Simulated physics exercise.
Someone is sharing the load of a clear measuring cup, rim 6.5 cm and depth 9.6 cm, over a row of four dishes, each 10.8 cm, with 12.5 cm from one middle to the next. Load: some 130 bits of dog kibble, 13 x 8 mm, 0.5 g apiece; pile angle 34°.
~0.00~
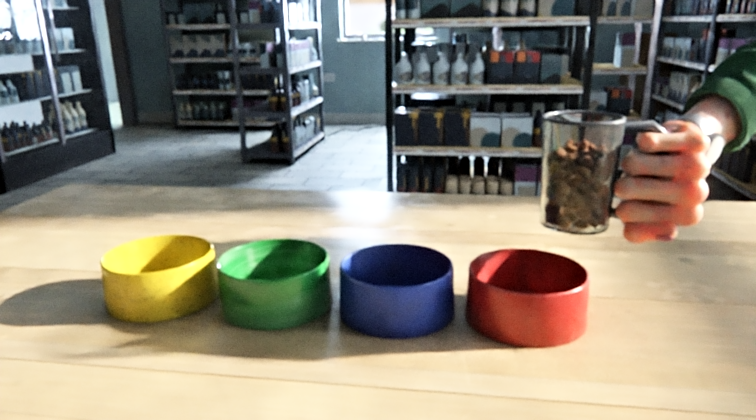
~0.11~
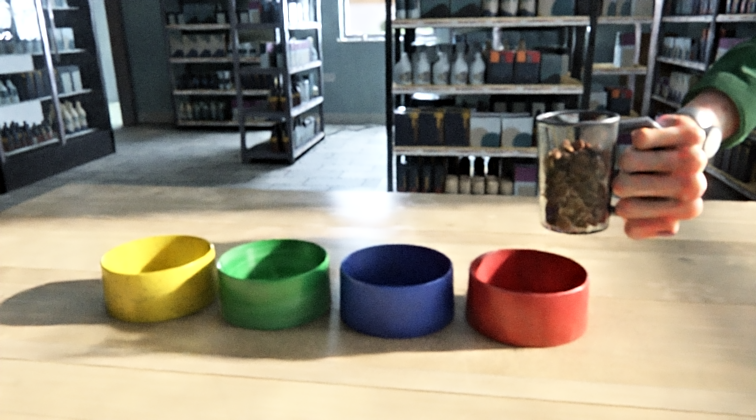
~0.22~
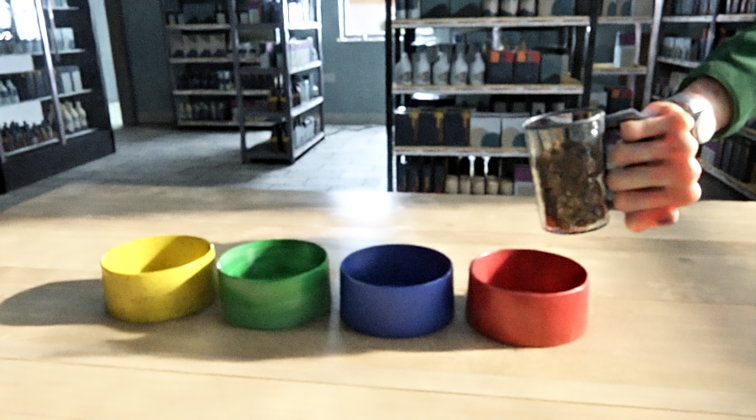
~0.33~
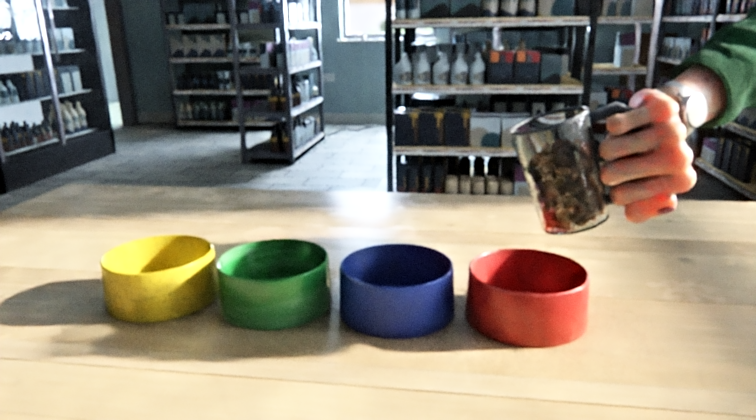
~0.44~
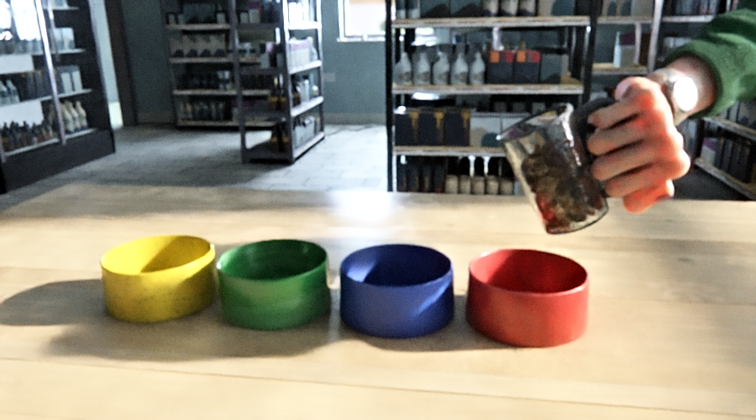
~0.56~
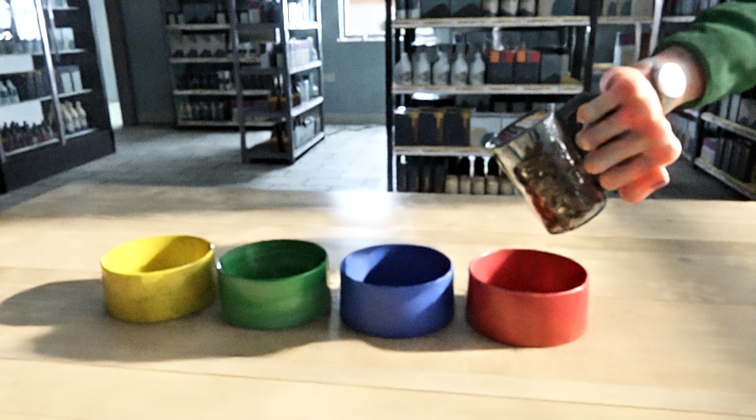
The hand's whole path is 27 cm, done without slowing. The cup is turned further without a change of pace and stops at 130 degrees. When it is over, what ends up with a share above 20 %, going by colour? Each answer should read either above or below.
Red - below, blue - above, green - below, yellow - below, counter - below.
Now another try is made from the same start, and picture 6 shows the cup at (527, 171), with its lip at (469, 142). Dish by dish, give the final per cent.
Per cent kept: Red 0; blue 0; green 80; yellow 0.
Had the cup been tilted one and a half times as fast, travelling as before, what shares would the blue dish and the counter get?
In that case you'd see blue at 80 and the counter at 20.
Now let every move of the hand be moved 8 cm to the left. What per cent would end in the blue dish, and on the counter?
Result - blue 10 / counter 50.
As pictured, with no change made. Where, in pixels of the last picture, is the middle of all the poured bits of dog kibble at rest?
Close to pixel (391, 294).
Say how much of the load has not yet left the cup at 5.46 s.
Roughly 0 per cent of the load.
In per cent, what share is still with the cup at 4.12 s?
Close to 0 in a hundred.
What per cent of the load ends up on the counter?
Some 0 in a hundred.
After 2.70 s, tilt 130 degrees; cup holds 0 %, blue 100 %.
After 4.12 s, tilt 130 degrees; cup holds 0 %, blue 100 %.
After 5.46 s, tilt 130 degrees; cup holds 0 %, blue 100 %.
At rest (5.8 s), red 0 %, blue 100 %, green 0 %, yellow 0 %, counter 0 %.
